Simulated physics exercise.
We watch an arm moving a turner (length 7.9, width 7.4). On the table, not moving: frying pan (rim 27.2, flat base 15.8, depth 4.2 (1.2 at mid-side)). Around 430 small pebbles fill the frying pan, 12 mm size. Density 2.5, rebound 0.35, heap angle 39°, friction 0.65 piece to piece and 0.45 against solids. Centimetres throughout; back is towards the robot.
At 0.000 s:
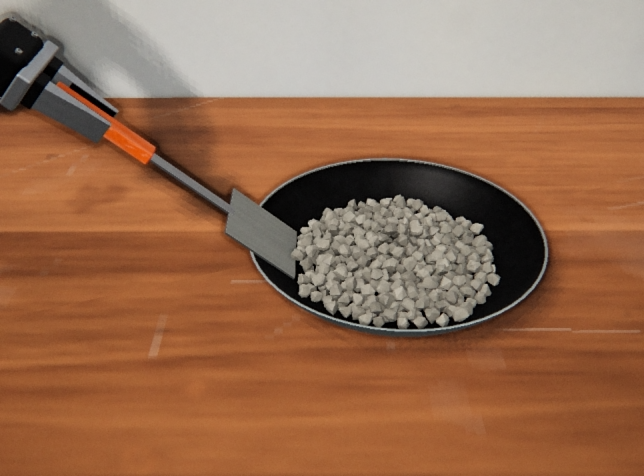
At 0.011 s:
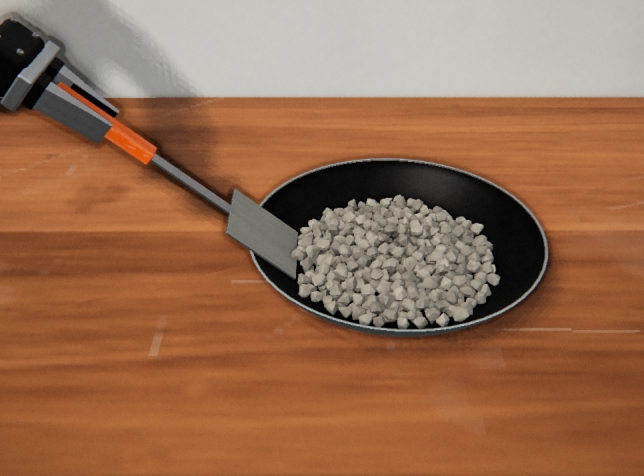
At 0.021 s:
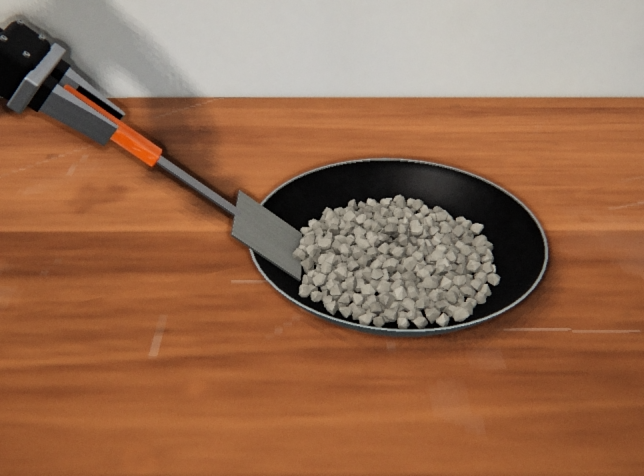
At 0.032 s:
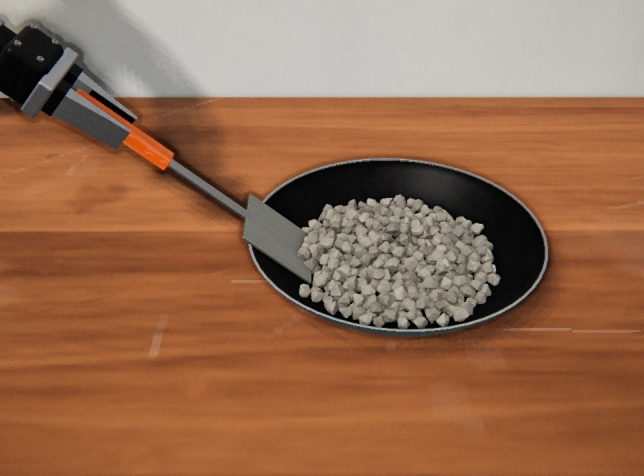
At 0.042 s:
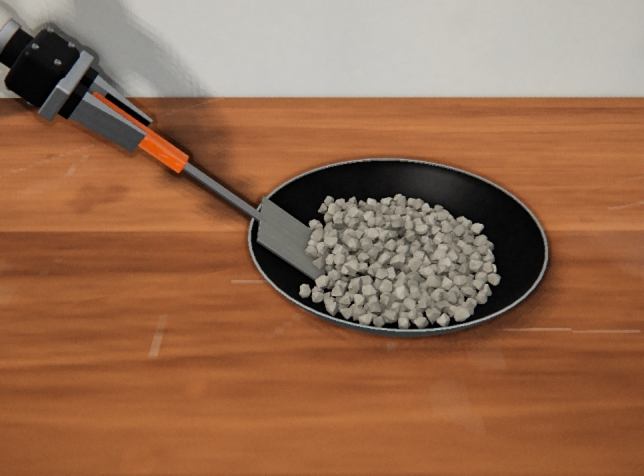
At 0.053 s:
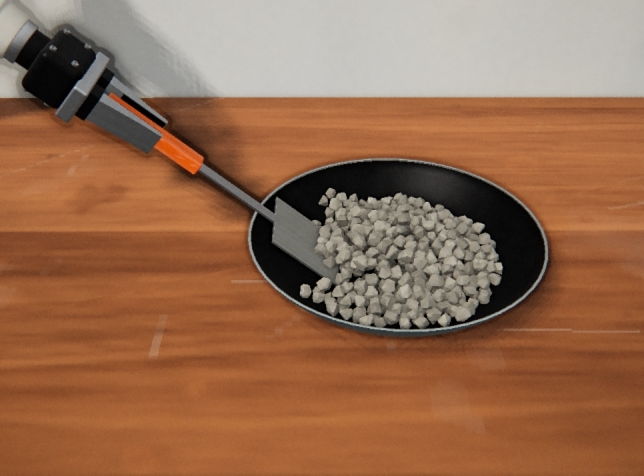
A robotic arm held a grey turner at the left edge of a black frying pan of small grey pebbles, then slid it slowly rightward, nudging the nearest pebbles and parting some along its blade.
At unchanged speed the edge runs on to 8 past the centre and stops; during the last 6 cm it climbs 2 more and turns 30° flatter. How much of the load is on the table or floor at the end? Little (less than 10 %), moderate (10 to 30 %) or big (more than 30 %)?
A moderate share, 10 to 30 %, ends on the table or floor.
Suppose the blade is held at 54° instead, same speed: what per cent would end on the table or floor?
It would be near 20 per cent.
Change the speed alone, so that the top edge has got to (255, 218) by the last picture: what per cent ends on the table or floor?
Some 5 per cent.
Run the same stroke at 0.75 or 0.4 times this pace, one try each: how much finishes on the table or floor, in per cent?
Some 10 and 5 per cent.
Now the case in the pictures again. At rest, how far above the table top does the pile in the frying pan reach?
About 5.5 cm.
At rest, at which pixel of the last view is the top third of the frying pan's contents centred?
Around (493, 238).
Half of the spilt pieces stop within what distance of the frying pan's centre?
About 22 cm.
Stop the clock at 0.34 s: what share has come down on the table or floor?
Some 15 per cent.
After 0.09 s, sloping 41°, highest piece 8 above the table; 431 in the frying pan.
After 0.12 s, sloping 34°, highest piece 9 above the table; 430 in the frying pan, 1 on the blade or in flight.
After 0.34 s, sloping 11°, highest piece 5 above the table; 355 in the frying pan, 73 on the table or floor, 3 on the blade or in flight.
After 1.39 s, sloping 11°, highest piece 5 above the table; 353 in the frying pan, 78 on the table or floor.
At rest, 353 in the frying pan, 78 on the table or floor. That is 18 % on the table or floor.
